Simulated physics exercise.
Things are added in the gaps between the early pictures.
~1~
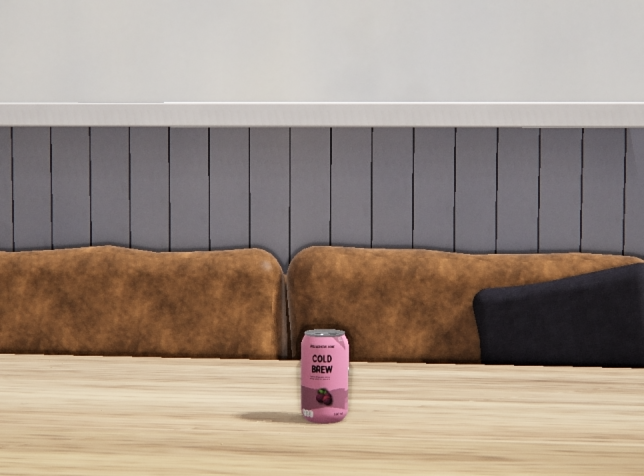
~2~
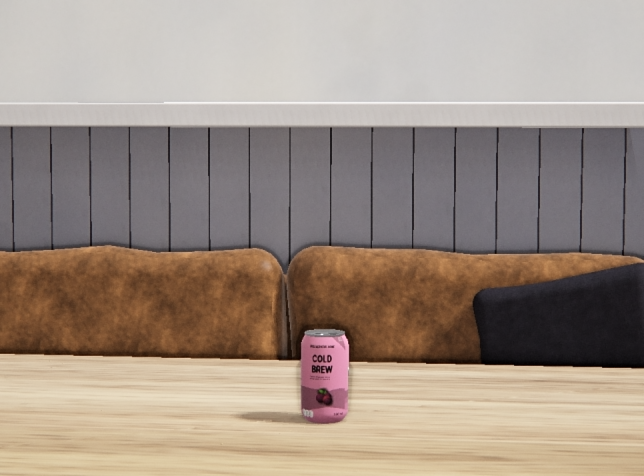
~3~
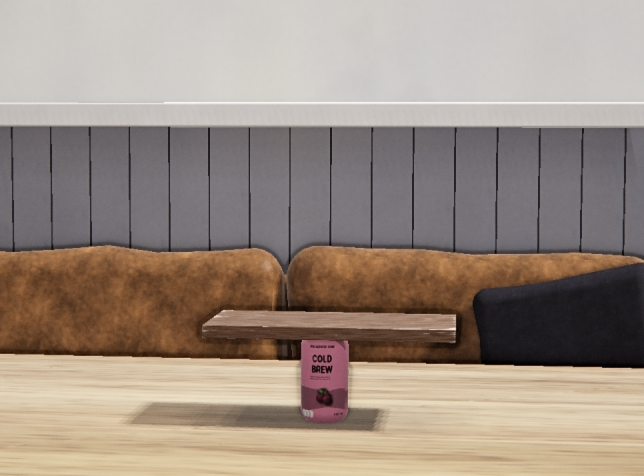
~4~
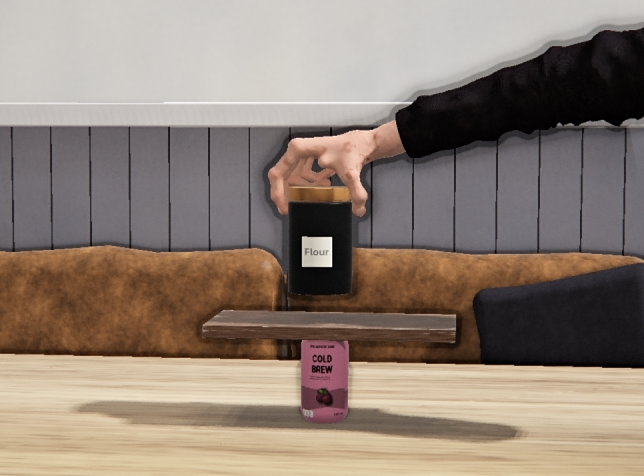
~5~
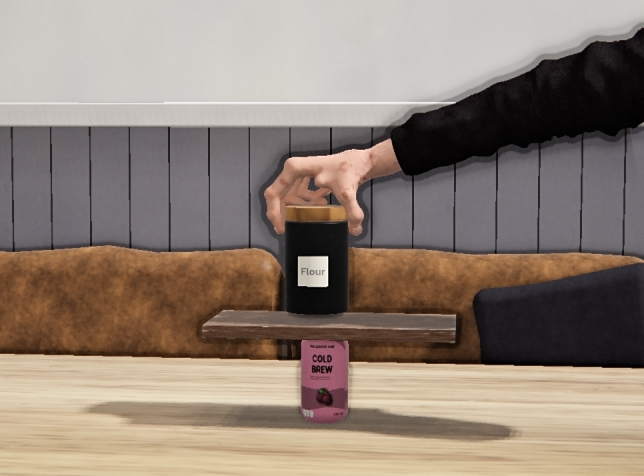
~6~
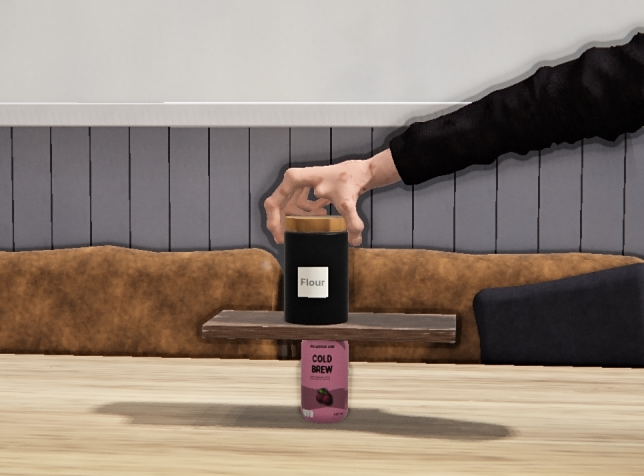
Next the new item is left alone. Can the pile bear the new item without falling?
Yes, it bears it.
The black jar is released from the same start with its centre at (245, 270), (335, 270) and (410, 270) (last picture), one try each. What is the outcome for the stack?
So, first go it comes down, second go it stays put, third go it comes down.
Then, 0.20 s after the last picture, nothing has stirred.
Then, 0.50 s after the last picture, black jar resting near (316, 270).
At rest, all 3 in place. Seen from the same camera at the end, black jar near (316, 270). The stack holds.
